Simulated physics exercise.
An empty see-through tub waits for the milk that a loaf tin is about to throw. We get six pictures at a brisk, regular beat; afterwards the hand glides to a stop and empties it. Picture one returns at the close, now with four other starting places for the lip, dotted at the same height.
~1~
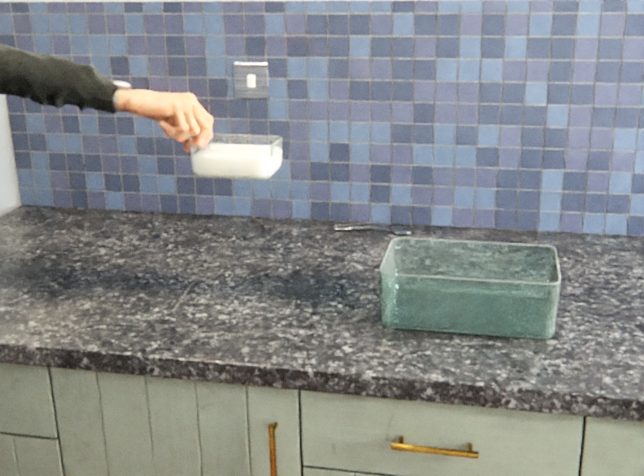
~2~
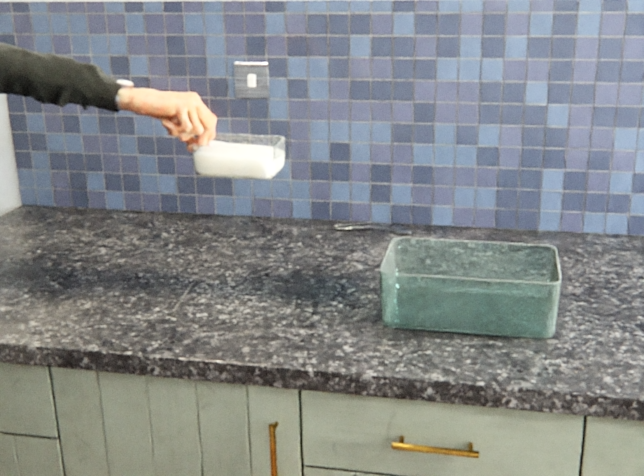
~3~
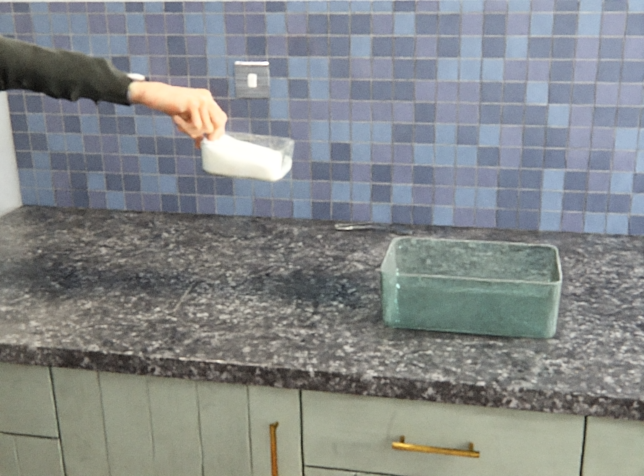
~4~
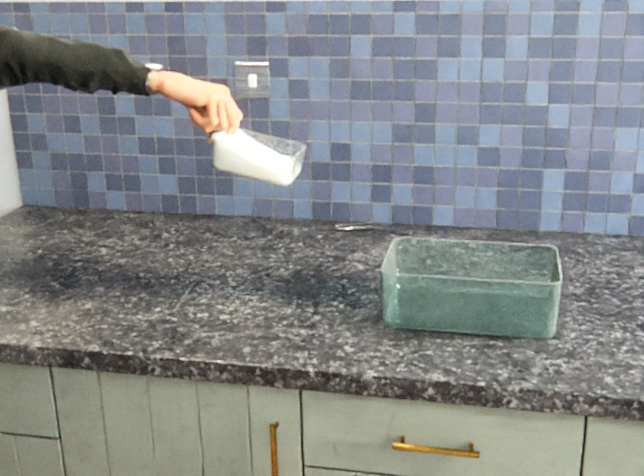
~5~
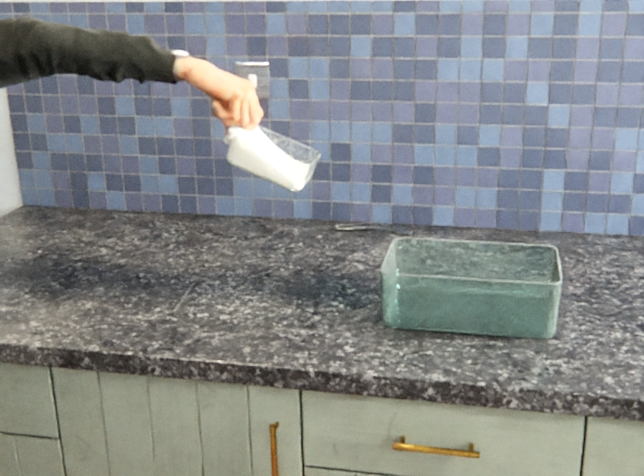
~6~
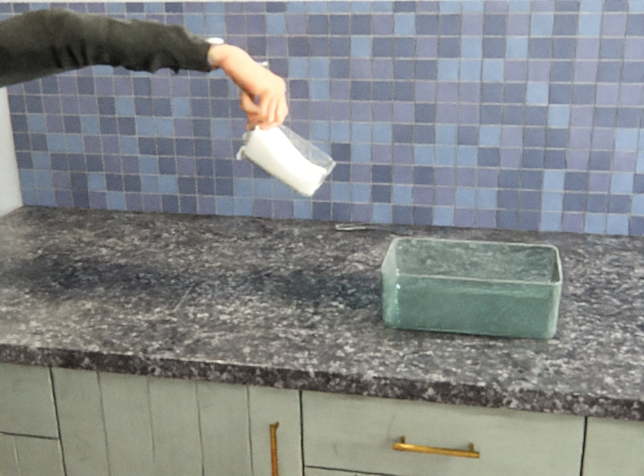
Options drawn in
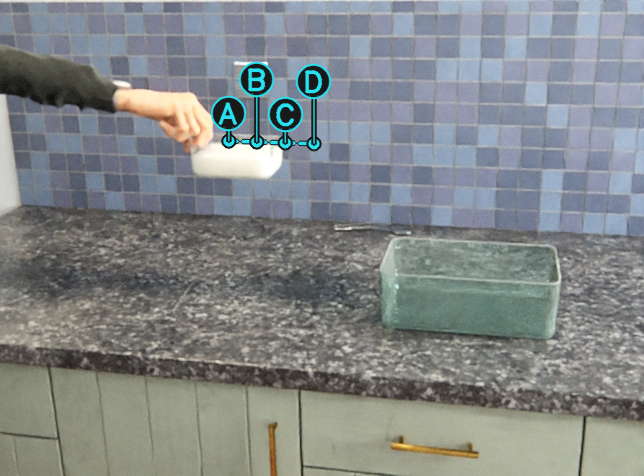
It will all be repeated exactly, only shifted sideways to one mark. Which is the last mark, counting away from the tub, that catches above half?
Use spot A.
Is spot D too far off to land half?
No, that is safe.
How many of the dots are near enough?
All four.
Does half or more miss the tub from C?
No.
On the marked copy, A at (228, 141); B at (256, 141); C at (285, 142); D at (313, 143).
With A, about 66 % lands in the tub, 29 % falls short and 6 % goes beside or beyond.
With B, about 74 % lands in the tub, 19 % falls short and 7 % goes beside or beyond.
With C, about 75 % lands in the tub, 12 % falls short and 13 % goes beside or beyond.
With D, about 90 % lands in the tub, 8 % falls short.
